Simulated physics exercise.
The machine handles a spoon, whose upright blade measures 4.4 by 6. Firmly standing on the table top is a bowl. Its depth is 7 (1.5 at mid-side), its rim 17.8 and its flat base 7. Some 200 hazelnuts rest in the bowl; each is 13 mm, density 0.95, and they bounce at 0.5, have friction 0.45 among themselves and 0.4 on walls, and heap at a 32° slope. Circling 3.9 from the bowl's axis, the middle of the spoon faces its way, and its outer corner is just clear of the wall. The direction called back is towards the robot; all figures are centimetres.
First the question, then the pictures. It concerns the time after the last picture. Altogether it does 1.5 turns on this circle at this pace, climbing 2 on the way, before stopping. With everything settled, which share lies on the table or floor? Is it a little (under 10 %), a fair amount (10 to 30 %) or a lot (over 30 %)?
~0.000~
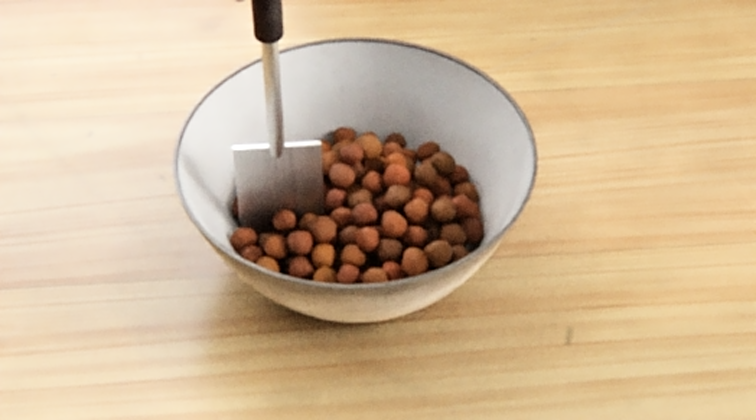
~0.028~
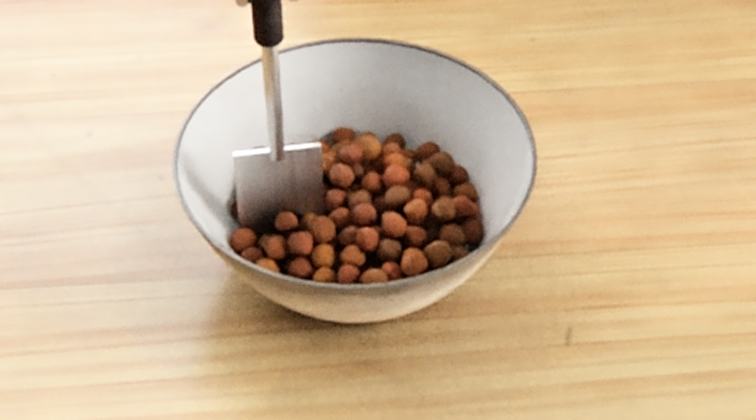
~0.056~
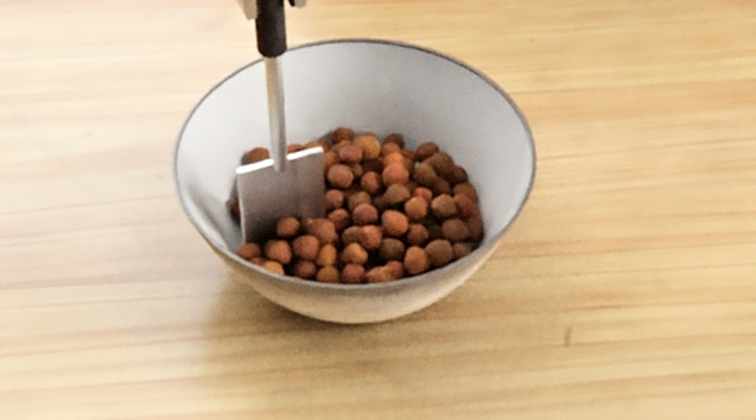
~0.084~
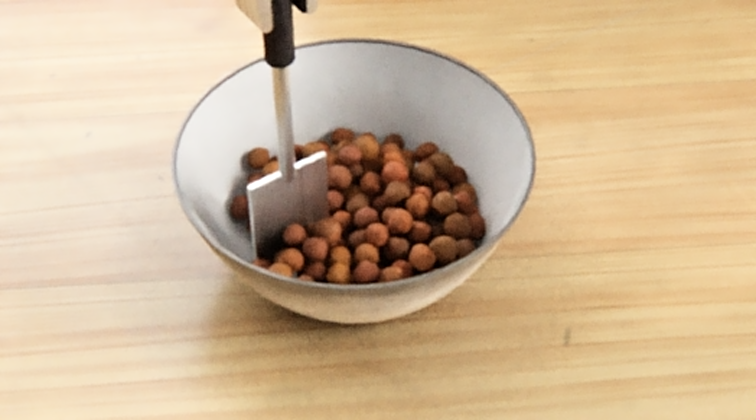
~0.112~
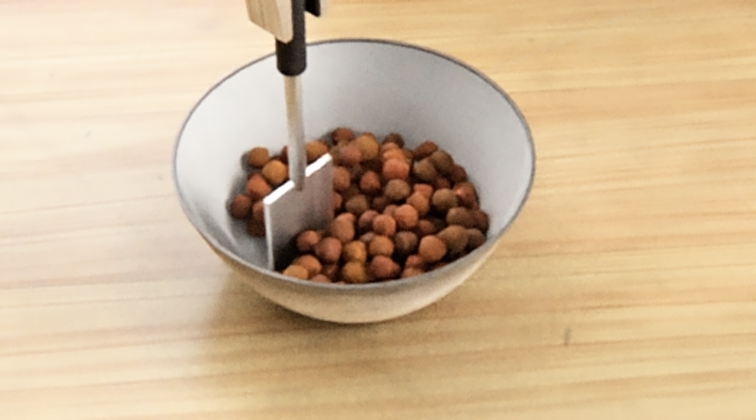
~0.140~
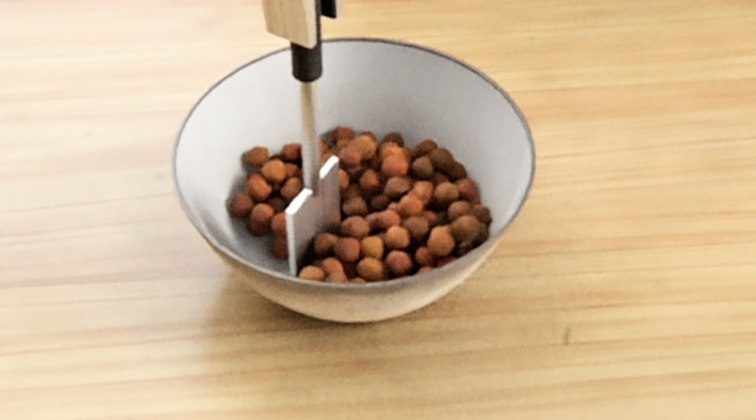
A little, under 10 %.
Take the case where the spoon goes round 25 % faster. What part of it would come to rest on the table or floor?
In that case it comes to around 5 percent.
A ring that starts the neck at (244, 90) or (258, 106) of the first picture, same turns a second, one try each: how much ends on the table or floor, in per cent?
0 and 0 per cent.
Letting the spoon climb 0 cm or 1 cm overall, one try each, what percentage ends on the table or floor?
Close to 5 percent and close to 5 percent.
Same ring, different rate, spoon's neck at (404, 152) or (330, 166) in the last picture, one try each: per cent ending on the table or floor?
Some 25 and 5 per cent respectively.
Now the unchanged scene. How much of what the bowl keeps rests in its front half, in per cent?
I'd say around 50 per cent.
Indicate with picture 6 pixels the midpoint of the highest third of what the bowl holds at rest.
Roughly pixel (410, 197).
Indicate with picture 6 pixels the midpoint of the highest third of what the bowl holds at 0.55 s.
I'd put it at around (337, 106).
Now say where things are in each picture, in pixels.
Spoon neck at (275, 123), 0° round; upper third of the load around (363, 209), from x 245 to 470, top at y 140; 200 in the bowl, in the first picture.
Spoon neck at (275, 127), 5° round; upper third of the load around (359, 209), from x 245 to 470, top at y 140, in the second picture.
Spoon neck at (278, 137), 17° round; upper third of the load around (357, 222), from x 240 to 470, top at y 140, in the third picture.
Spoon neck at (286, 148), 30° round; upper third of the load around (364, 229), from x 240 to 470, top at y 140, in the fourth picture.
Spoon neck at (297, 156), 43° round; upper third of the load around (368, 232), from x 240 to 475, top at y 140, in the fifth picture.
Spoon neck at (312, 162), 56° round; upper third of the load around (383, 230), from x 240 to 480, top at y 140; 200 in the bowl, in the sixth picture.
After 0.55 s, 246° round, highest piece 8 above the table; 199 in the bowl, 1 on the table or floor.
After 0.95 s, 76° round, highest piece 8 above the table; 199 in the bowl, 1 on the table or floor.
After 1.35 s, 180° round, highest piece 6 above the table; 198 in the bowl, 2 on the table or floor.
After 2.05 s, 180° round, highest piece 6 above the table; 198 in the bowl, 2 on the table or floor.
At rest, 198 in the bowl, 2 on the table or floor. That is 1 % on the table or floor.
